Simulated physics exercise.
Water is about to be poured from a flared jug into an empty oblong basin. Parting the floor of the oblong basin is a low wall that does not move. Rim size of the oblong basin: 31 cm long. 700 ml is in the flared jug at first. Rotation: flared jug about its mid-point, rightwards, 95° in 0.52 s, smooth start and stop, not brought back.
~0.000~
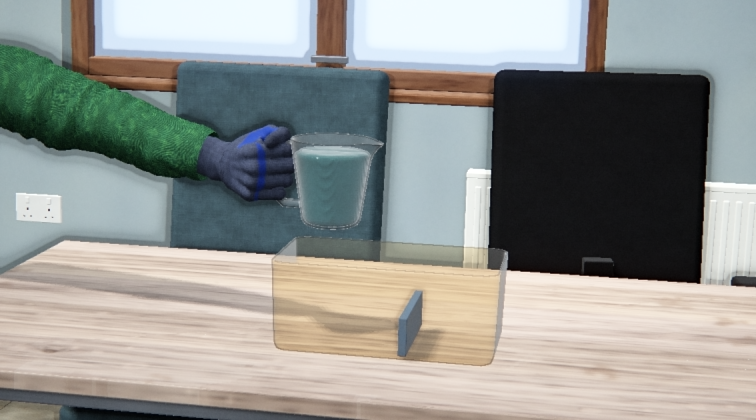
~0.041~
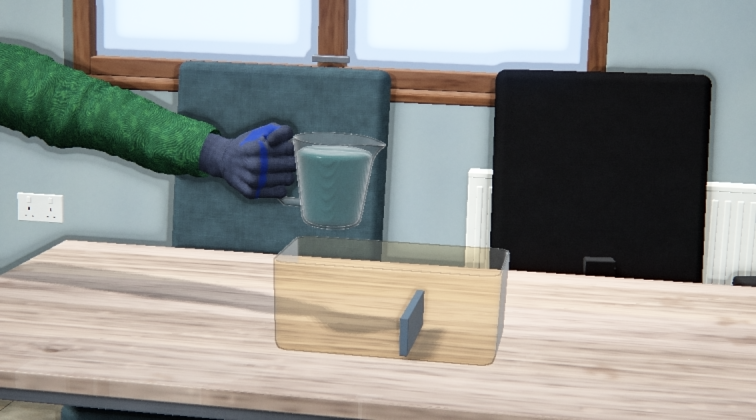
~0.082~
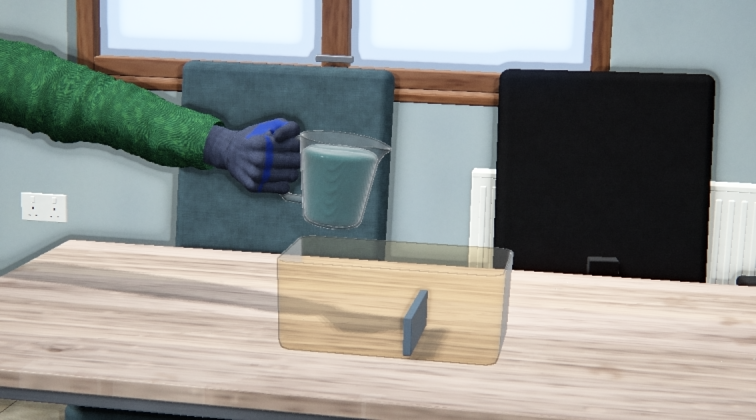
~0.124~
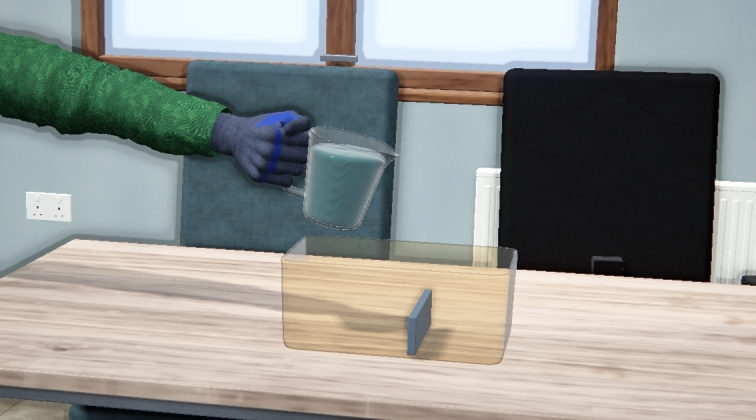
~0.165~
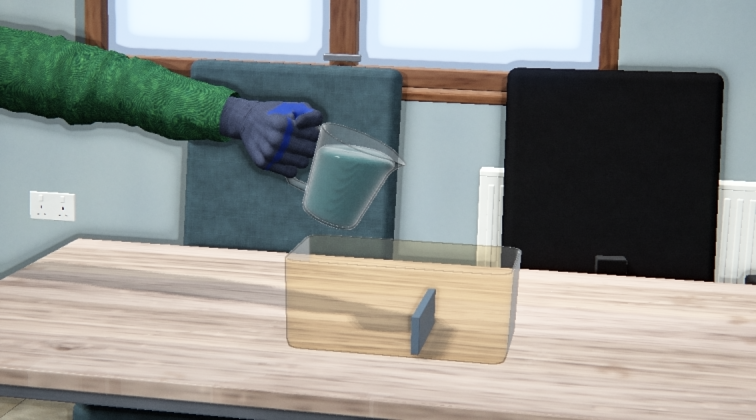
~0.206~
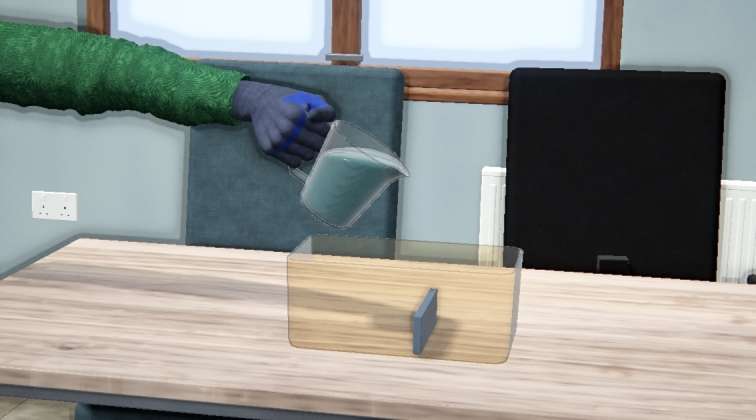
Above a clear basin on a wooden table, a gloved hand tilts a jug rightward.
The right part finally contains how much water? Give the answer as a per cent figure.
About 70 in every hundred parts.
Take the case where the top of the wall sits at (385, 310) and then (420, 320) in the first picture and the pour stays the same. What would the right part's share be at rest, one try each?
One try each: Around 95 percent and then around 55 percent.
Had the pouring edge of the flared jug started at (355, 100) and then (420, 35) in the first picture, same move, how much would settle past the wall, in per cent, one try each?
25 in a hundred, followed by 60 in a hundred.
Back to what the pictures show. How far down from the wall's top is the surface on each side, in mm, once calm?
Noted: Left near 48 mm, right near 30 mm.
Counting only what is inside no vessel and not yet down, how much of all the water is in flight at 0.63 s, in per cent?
In-air share: About 12 %.
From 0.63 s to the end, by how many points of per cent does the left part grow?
I'd put it near 10 percent.
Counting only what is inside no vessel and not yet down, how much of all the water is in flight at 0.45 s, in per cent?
Some 20 per cent, I reckon.
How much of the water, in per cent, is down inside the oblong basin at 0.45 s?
About 28 per cent.
Then, 0.45 s in, the tilt is 91° and 53 per cent is still to pour, 4 is left of the wall and 24 right of it.
Then, 0.63 s in, the tilt is 95° and 17 per cent is still to pour, 18 is left of the wall and 54 right of it.
Then, 0.82 s in, the tilt is 95° and 4 per cent is still to pour, 24 is left of the wall and 69 right of it.
Then, 1.02 s in, the tilt is 95° and 0 per cent is still to pour, 28 is left of the wall and 70 right of it.
Finally, 29 per cent lies left of the wall, 70 right of it and 1 outside.
